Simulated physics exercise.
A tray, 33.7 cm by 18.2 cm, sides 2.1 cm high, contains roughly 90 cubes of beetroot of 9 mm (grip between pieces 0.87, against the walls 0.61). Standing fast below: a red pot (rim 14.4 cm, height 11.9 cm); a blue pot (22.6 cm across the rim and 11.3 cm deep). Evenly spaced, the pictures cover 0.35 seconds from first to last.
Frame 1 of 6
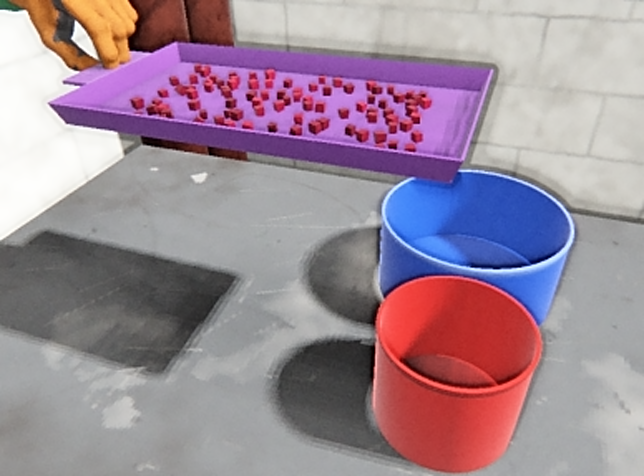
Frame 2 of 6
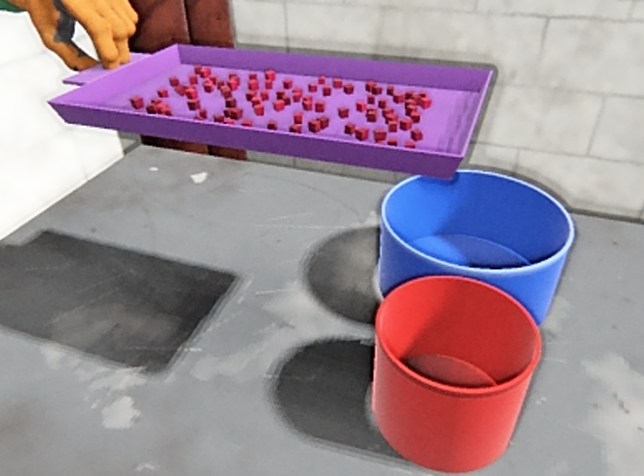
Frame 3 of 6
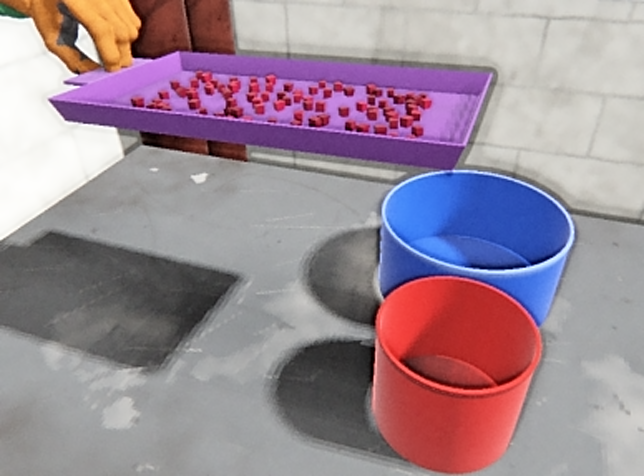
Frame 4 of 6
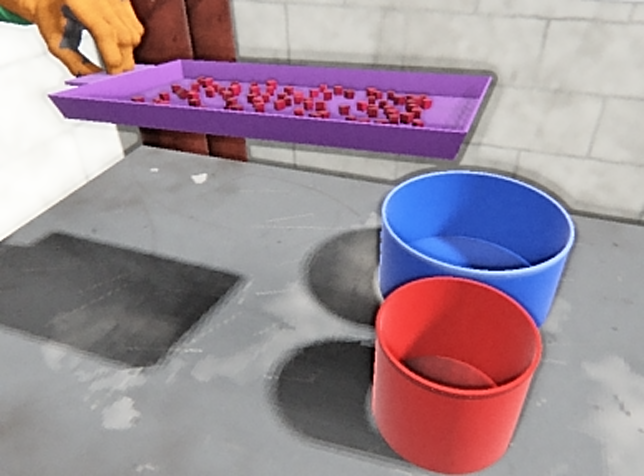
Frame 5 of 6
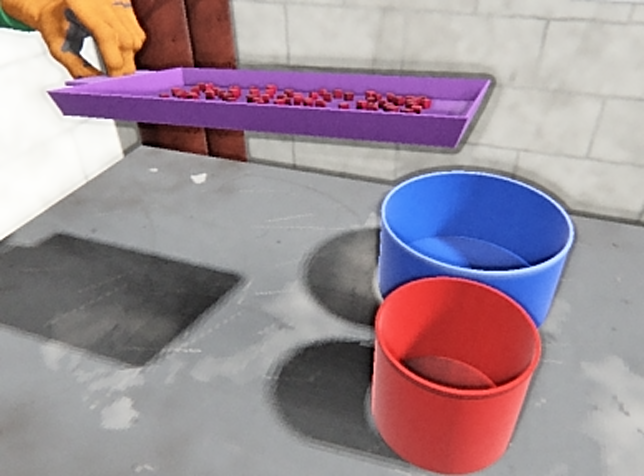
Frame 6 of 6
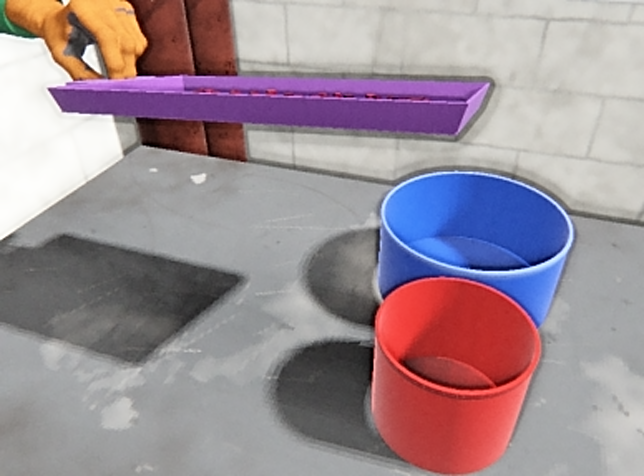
Above a scuffed grey surface by a white brick wall, a hand held a purple tray of small red cubes and gradually tilted it toward its back side, while a red pot and a blue pot stood still below.
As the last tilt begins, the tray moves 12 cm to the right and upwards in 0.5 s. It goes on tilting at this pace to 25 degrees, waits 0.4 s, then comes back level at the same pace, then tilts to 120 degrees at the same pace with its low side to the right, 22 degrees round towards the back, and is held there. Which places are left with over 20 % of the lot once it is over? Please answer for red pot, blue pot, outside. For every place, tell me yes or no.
Here goes: Red pot no, blue pot yes, outside yes.
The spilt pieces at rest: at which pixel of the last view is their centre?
Near pixel (397, 339).
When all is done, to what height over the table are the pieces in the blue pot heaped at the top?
I'd say somewhere near 1.5 centimetres up.
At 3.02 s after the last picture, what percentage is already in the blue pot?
Roughly 30 per cent at that moment.
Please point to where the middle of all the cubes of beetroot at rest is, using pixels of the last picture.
I'd say close to (445, 341).
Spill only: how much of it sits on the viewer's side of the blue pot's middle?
I'd estimate close to 100 in a hundred.
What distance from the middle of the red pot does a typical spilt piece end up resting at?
I'd put it at around 12 cm, give or take.
Then, 1.16 s after the last picture, tilt 2 degrees; tray 100 %; middle of all pieces on or above the table near (290, 81).
Then, 2.13 s after the last picture, tilt 42 degrees; tray 100 %; middle of all pieces on or above the table near (446, 98).
Then, 3.02 s after the last picture, tilt 87 degrees; tray 40 %, outside 20 %, blue pot 30 %, in the air 5 %; middle of all pieces on or above the table near (463, 294).
Then, 3.87 s after the last picture, tilt 120 degrees; red pot 5 %, outside 65 %, blue pot 30 %; middle of all pieces on or above the table near (448, 337).
In the end, tray 0 %, red pot 5 %, outside 65 %, blue pot 30 %.
